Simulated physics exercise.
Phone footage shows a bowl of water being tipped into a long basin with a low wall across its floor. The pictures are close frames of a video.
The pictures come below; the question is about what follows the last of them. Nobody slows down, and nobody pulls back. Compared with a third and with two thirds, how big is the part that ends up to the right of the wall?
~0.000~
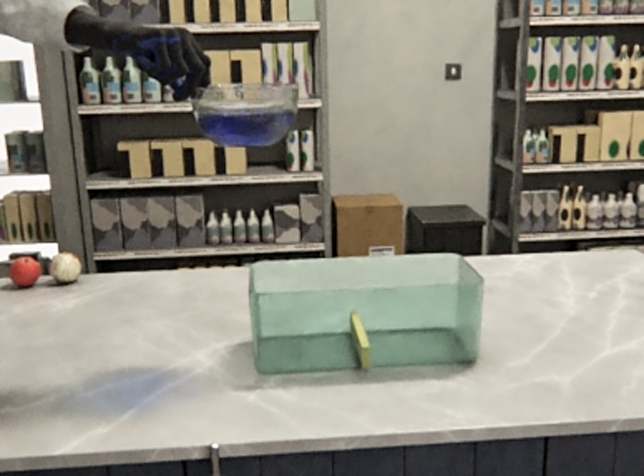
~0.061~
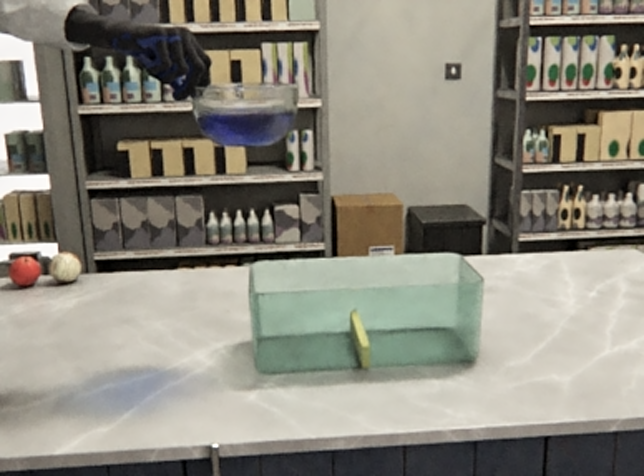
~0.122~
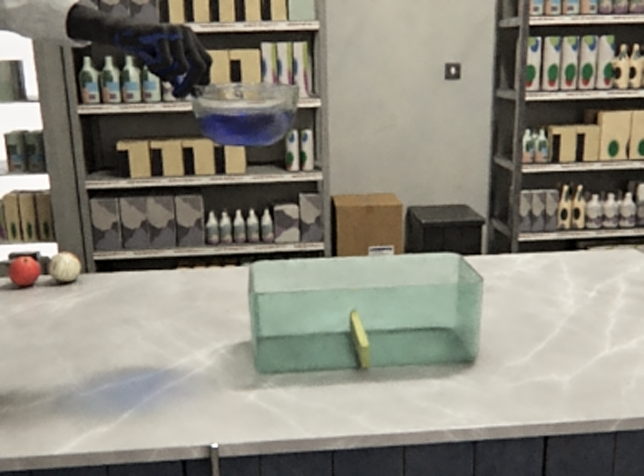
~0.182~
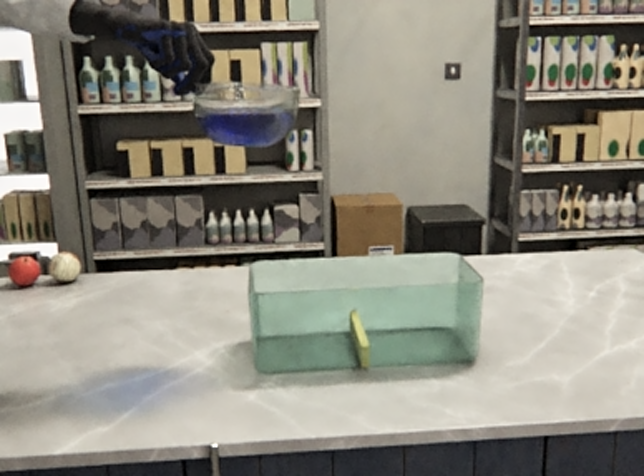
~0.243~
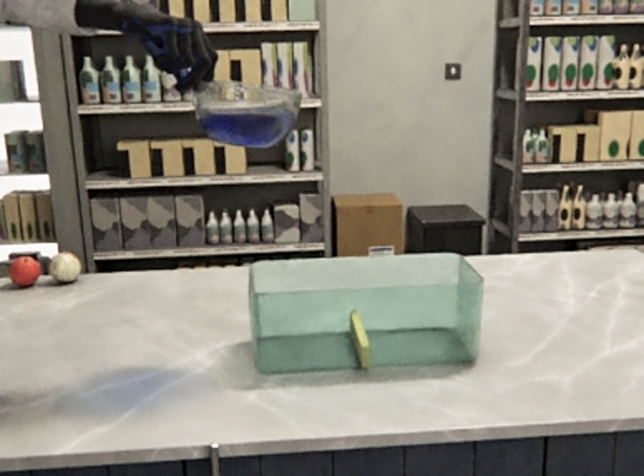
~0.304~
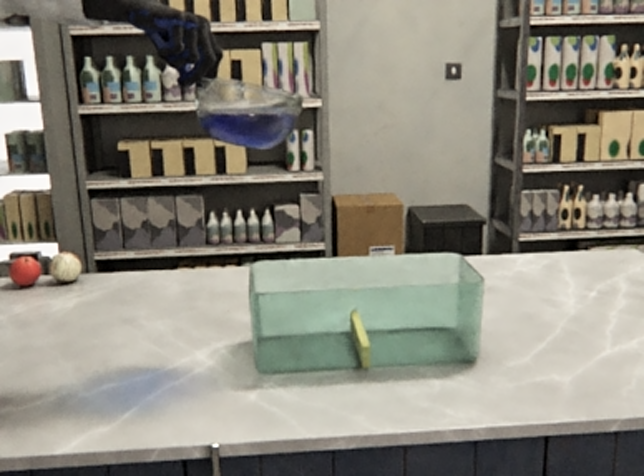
Midrange share.
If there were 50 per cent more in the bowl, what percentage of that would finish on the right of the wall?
The share comes to roughly 60 per cent.
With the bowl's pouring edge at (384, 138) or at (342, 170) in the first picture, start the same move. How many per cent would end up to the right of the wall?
95 %, 75 %.
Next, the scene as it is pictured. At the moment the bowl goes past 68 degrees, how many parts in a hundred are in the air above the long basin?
Near 35 in a hundred.
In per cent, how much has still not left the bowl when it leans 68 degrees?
65 per cent or so.
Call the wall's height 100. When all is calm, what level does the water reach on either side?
Left part: 40 per cent; right part: 20.
A moment on, the bowl is tipped part way and 63 per cent is still to pour, 3 is left of the wall and 0 right of it.
Next, the bowl is tipped right over and 3 per cent is still to pour, 40 is left of the wall and 38 right of it.
Then the bowl is tipped right over and 0 per cent is still to pour, 59 is left of the wall and 40 right of it.
Later the bowl is tipped right over and 0 per cent is still to pour, 59 is left of the wall and 40 right of it.
In the end 59 per cent lies left of the wall, 40 right of it and 1 outside.
